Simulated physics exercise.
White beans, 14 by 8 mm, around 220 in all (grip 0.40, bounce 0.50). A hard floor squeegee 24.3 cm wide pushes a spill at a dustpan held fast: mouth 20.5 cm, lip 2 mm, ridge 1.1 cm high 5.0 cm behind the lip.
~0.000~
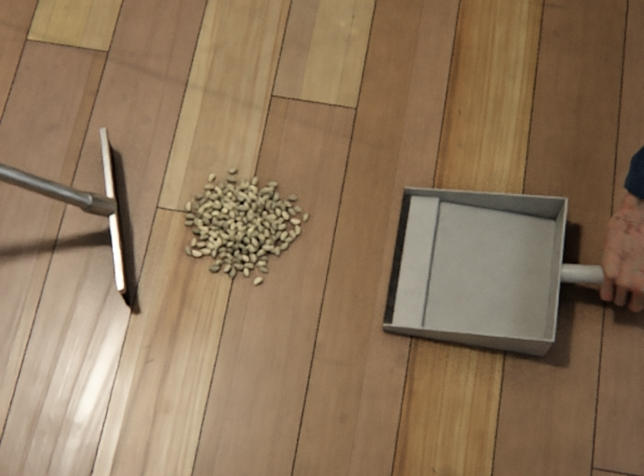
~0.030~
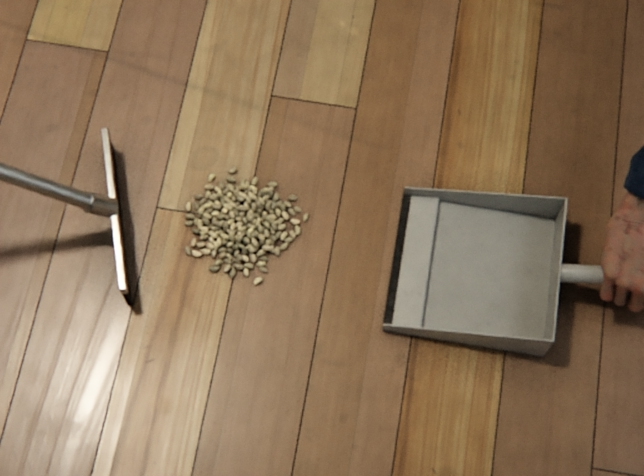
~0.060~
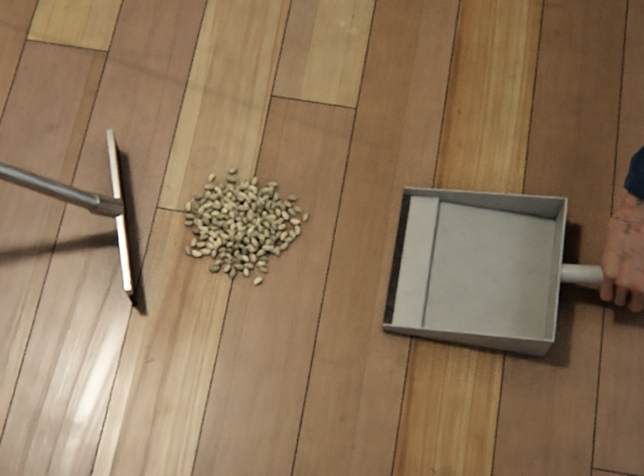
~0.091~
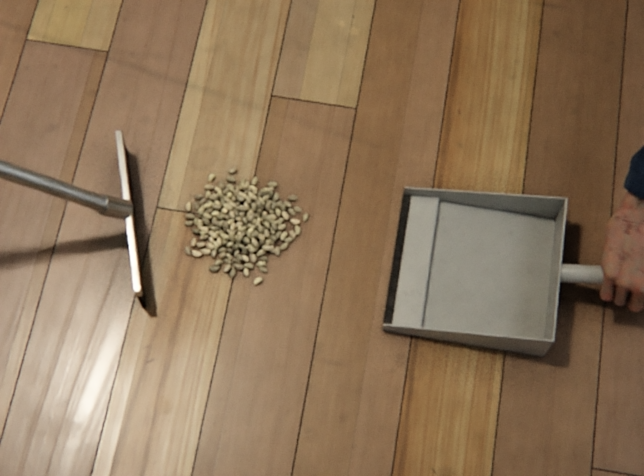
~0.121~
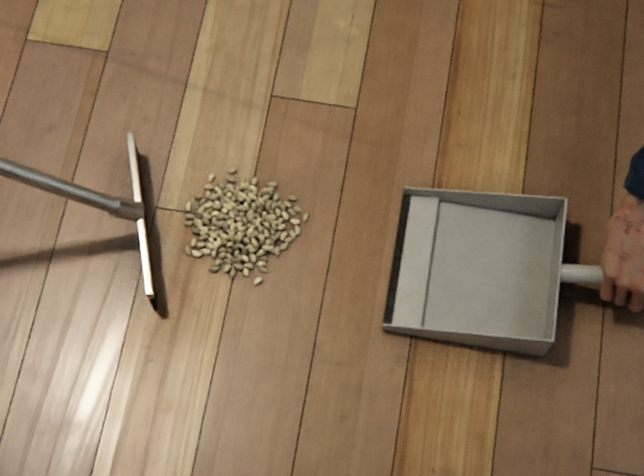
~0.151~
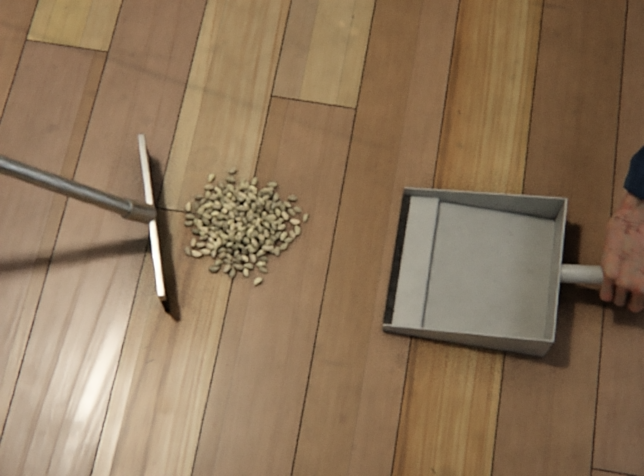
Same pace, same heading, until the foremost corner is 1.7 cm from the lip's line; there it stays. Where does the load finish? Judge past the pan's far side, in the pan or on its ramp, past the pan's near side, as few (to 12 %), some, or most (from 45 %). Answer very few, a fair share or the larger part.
Far side a fair share, pan very few, near side very few.
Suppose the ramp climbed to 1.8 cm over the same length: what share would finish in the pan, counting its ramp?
It would be near 5 per cent.
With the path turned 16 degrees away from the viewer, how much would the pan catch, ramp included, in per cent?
It would be near 15 per cent.
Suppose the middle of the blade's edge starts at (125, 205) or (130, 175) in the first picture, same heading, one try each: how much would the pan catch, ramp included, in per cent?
Some 10 and 20 per cent.
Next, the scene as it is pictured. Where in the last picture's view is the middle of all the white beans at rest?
Near (376, 226).
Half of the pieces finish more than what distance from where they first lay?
Roughly 20 cm.
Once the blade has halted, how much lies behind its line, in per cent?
Some 10 per cent.
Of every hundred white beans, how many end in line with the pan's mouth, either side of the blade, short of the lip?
About 70 per cent.
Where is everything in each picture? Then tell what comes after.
The first picture shows blade from (122, 290) to (104, 134), moved 0.0 cm, 0 of the pieces shifted so far; middle of the pieces at (240, 224); pan at (486, 275).
The second picture shows blade from (124, 290) to (106, 135), moved 0.2 cm, 0 of the pieces shifted so far; middle of the pieces at (239, 224).
The third picture shows blade from (129, 291) to (111, 135), moved 1.0 cm, 0 of the pieces shifted so far; middle of the pieces at (239, 224).
The fourth picture shows blade from (139, 292) to (120, 137), moved 2.3 cm, 0 of the pieces shifted so far; middle of the pieces at (239, 224).
The fifth picture shows blade from (150, 294) to (131, 139), moved 3.9 cm, 0 of the pieces shifted so far; middle of the pieces at (239, 224).
The sixth picture shows blade from (162, 297) to (142, 141), moved 5.5 cm, 0 of the pieces shifted so far; middle of the pieces at (239, 225); pan at (485, 276). Its pace works out near 0.55 m/s.
Then, at 0.40 s, middle of the blade 20 cm from the lip; 0 % over the lip, far side 5 %, near side 0 %.
After 0.57 s, middle of the blade 11 cm from the lip; 0 % over the lip, far side 15 %, near side 0 %.
After 0.86 s, middle of the blade 6 cm from the lip; 5 % over the lip, far side 25 %, near side 0 %.
At rest (1.6 s), far side 25 %, pan 5 %, near side 0 %, in front of the lip or behind the blade 70 %.
